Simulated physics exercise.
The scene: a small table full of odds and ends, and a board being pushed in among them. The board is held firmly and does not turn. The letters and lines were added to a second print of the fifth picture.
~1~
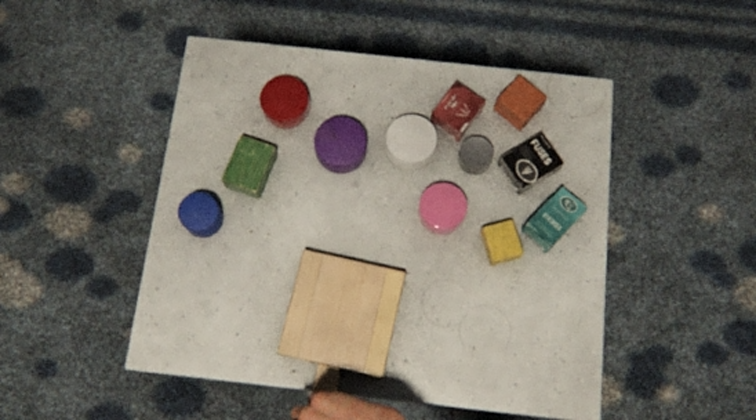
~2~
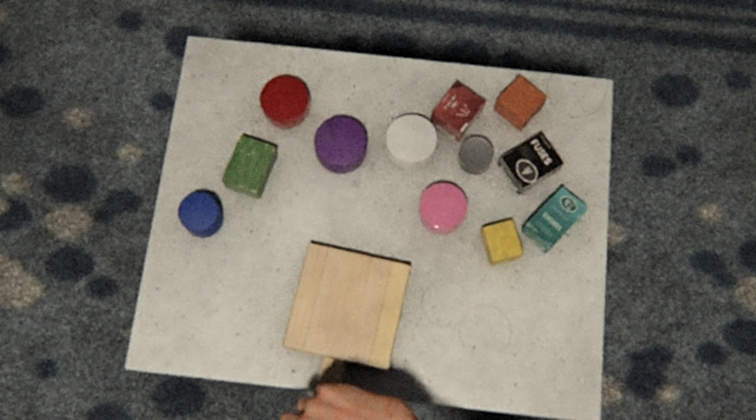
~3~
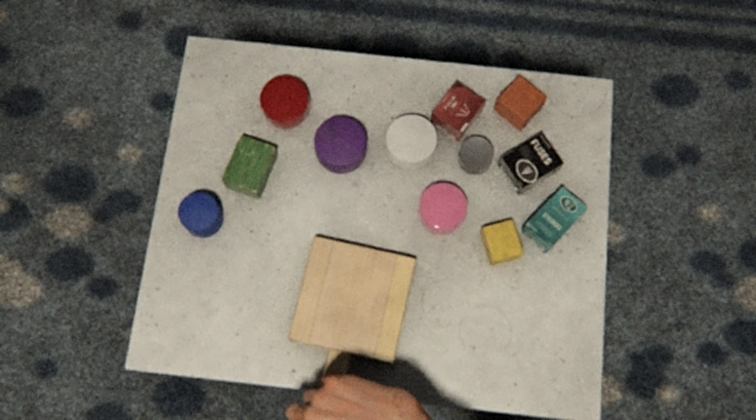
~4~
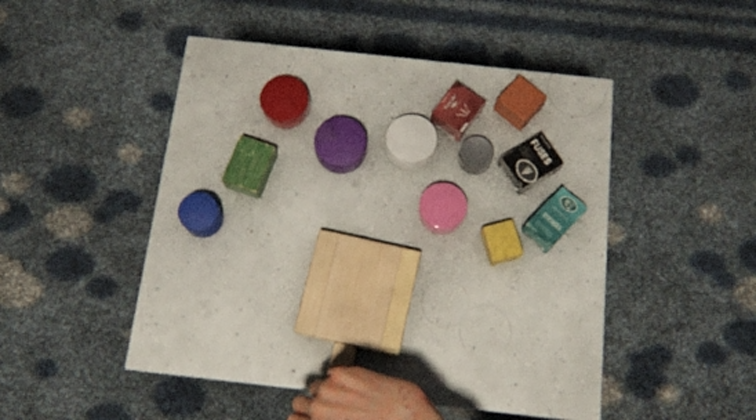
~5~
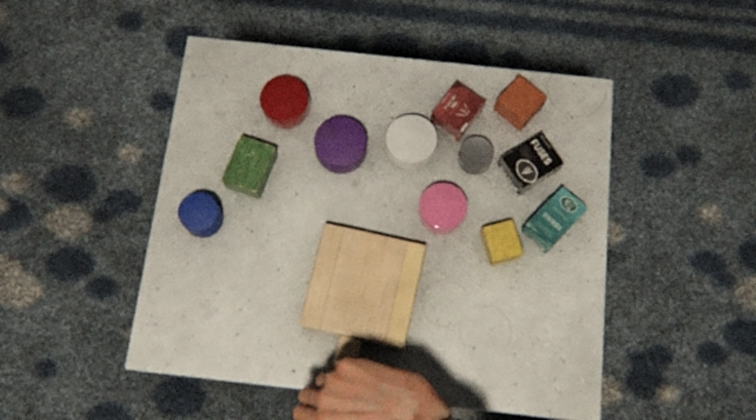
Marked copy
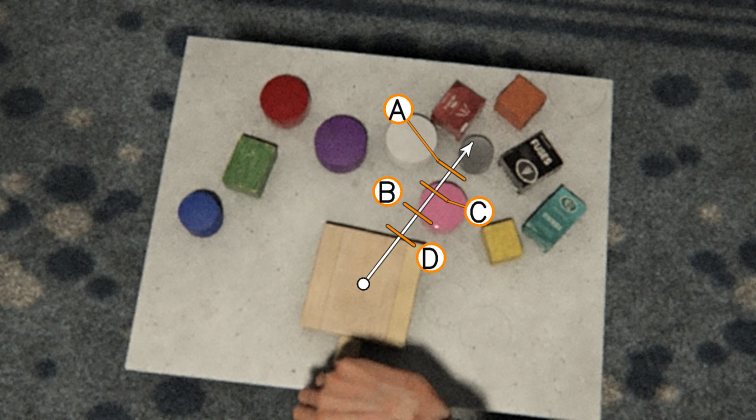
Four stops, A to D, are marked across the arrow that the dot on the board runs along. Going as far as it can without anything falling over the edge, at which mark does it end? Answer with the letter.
It can go as far as A.
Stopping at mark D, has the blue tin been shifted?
No.
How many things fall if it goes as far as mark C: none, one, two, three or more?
The count is none.
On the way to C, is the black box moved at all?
No.
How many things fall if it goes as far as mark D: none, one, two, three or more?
In all, none.
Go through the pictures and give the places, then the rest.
In the first picture, orange block (520, 103); green block (250, 167); yellow block (502, 243).
In the second picture, board (348, 305); black box (530, 164).
In the third picture, board (353, 298); grey tub (475, 156).
In the fourth picture, board (358, 291); red pot (285, 103).
In the fifth picture, board (363, 284); turquoise box (554, 220); pink pot (443, 209); purple tin (341, 145).
On the marked copy, A at (452, 170); B at (418, 214); C at (434, 191); D at (400, 235); the arrow from (363, 284) to (472, 143); the white dot at (363, 284).
Following A. Soon after the start, board (397, 243); grey tub (478, 152); pink pot (453, 180).
Later, board (429, 202); orange block (528, 97); red packet (456, 91).
In the end, board (450, 174); red packet (461, 68); grey tub (507, 87); nothing has fallen.
As for the rest, B is safe but short; C is safe but short; D is safe but short.
